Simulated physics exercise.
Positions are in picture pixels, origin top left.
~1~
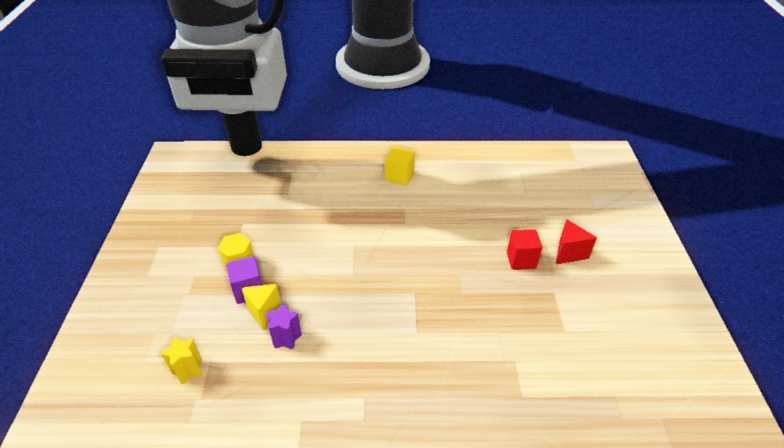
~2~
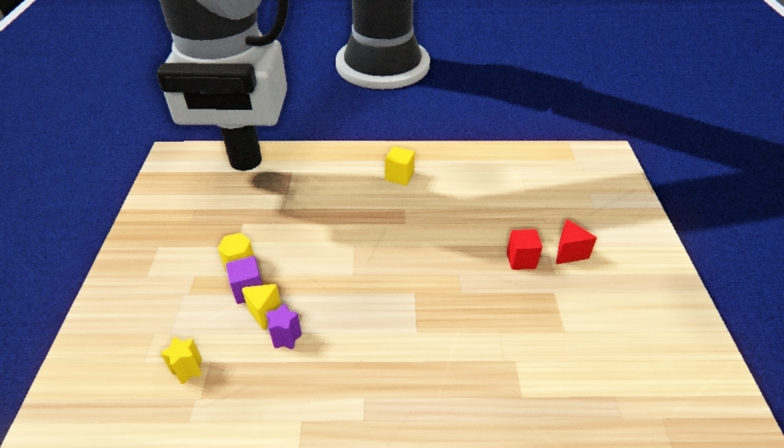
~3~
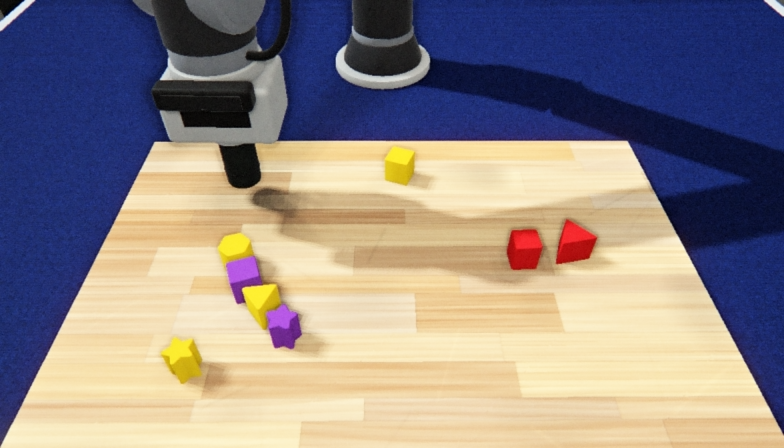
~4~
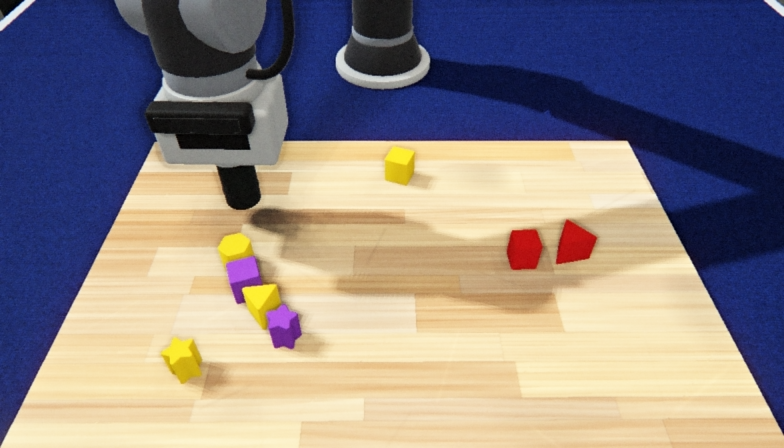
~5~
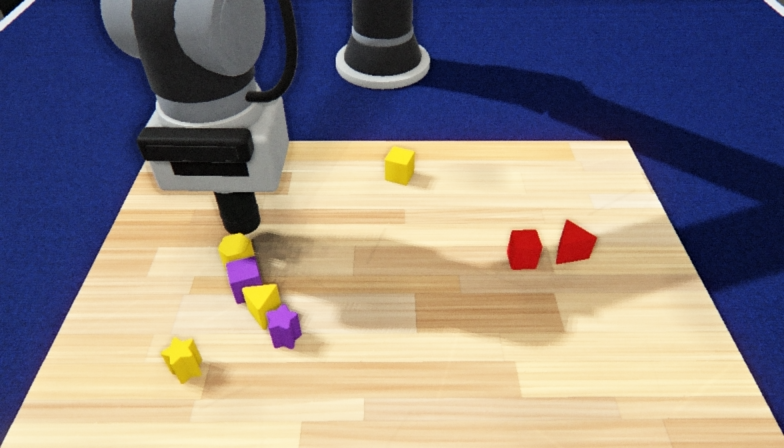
A pale wooden board on a deep blue surface is seen from above and in front by a still camera. A yellow hexagon, purple block, yellow triangle and purple star form a slanting row at left, with a yellow star below, a yellow cube near the back and two red blocks at right. A grey and black robot arm moves its black stick steadily forward, close behind the hexagon, while the blocks stay still.
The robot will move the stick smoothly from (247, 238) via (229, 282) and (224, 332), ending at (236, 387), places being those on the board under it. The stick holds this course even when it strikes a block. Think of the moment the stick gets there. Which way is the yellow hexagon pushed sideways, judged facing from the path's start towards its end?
It goes right.
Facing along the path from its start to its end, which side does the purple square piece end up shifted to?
Left side.
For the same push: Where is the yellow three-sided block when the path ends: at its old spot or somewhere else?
Its place changes.
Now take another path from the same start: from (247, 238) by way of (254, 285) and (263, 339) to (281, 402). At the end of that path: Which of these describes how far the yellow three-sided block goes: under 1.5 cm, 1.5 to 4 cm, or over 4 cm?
It shifts by more than 4 cm.
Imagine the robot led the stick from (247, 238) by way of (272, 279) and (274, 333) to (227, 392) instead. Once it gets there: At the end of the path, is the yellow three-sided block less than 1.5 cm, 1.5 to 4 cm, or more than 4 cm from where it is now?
More than 4 cm.
The first path, step by step. One third of the way, stick (224, 268); yellow hexagon (216, 289); purple square piece (238, 306), turned 40° anticlockwise; yellow three-sided block (266, 310), turned 50° anticlockwise.
Two thirds of the way, stick (219, 318); yellow star-shaped block (169, 363), turned 35° clockwise; yellow hexagon (196, 343), turned 45° clockwise; purple square piece (247, 332), turned 90° anticlockwise; yellow three-sided block (272, 315), turned 100° anticlockwise.
At the end, stick (231, 374); yellow star-shaped block (154, 377), turned 80° clockwise; yellow hexagon (187, 387), turned 130° clockwise; purple square piece (269, 353), turned 185° anticlockwise; yellow three-sided block (272, 315), turned 120° anticlockwise.
